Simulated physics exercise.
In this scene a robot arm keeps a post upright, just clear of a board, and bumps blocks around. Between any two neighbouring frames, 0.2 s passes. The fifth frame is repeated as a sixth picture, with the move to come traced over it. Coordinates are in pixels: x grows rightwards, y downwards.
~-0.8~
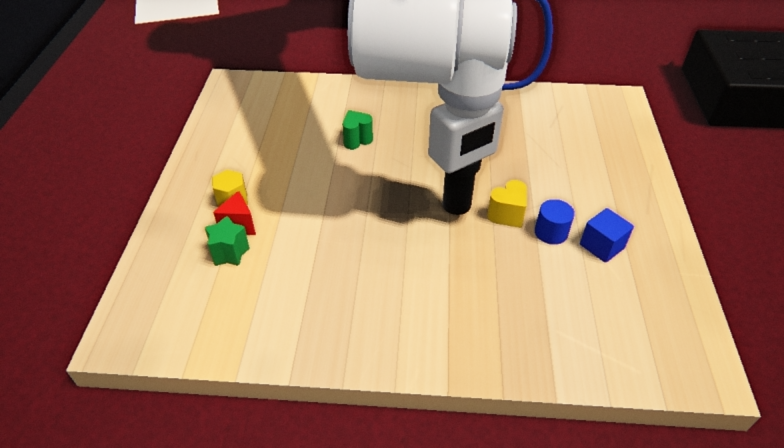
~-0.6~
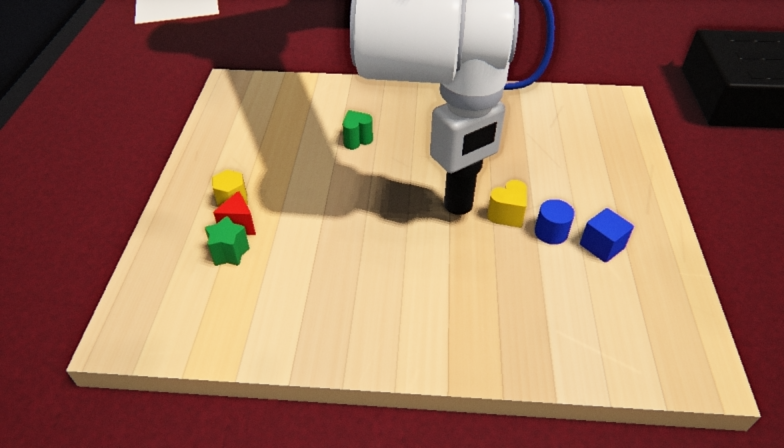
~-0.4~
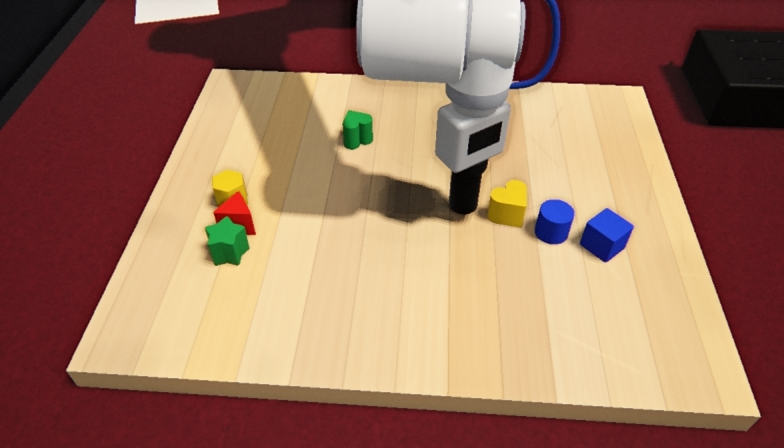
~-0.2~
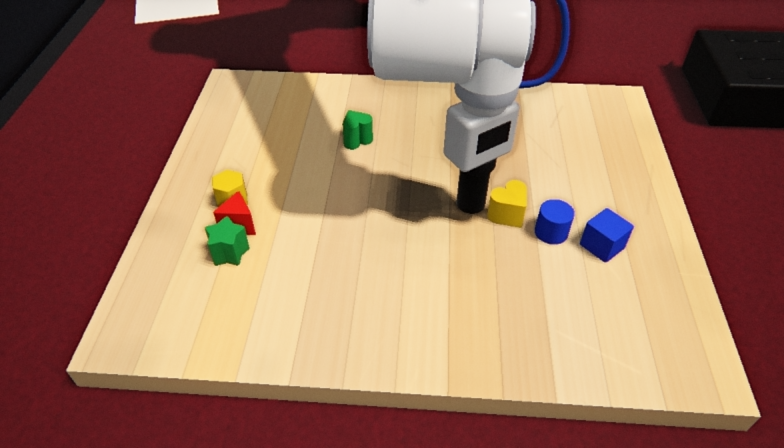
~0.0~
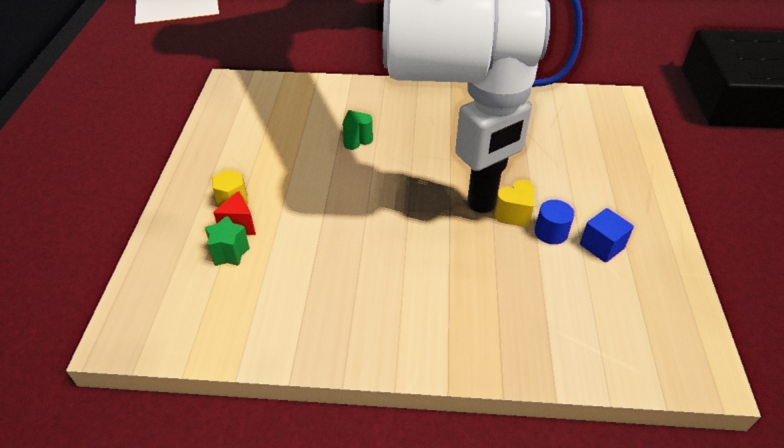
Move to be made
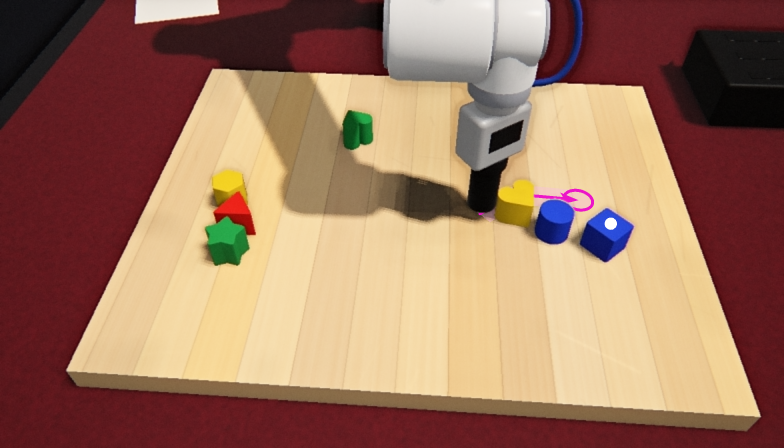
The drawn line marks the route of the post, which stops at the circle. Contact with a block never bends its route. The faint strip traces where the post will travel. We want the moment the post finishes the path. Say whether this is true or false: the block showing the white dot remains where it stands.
This is true.
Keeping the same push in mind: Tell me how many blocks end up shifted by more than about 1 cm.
The count will be 2.
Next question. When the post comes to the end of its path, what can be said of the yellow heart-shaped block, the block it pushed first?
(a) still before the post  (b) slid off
b
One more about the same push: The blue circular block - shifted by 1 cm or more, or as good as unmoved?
By then it is displaced.
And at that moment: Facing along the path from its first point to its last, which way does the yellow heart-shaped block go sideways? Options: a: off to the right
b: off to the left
Letter a.
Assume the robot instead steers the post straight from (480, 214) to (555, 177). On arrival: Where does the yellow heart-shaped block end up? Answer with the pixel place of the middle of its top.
The point I'd pick in the picture is (554, 189).
Drawn move, from (480, 214) over (507, 199) and (542, 197) to (578, 200); the dot is on the blue square block.
On the path given first. One third of the way, post (509, 188); yellow heart-shaped block (543, 191), turned 55° clockwise; blue circular block (560, 212).
Two thirds of the way, post (545, 186); yellow heart-shaped block (568, 195), turned 105° clockwise; blue circular block (565, 218).
At the end, post (582, 189); yellow heart-shaped block (585, 199), turned 160° clockwise; blue circular block (566, 219); blue square block still.
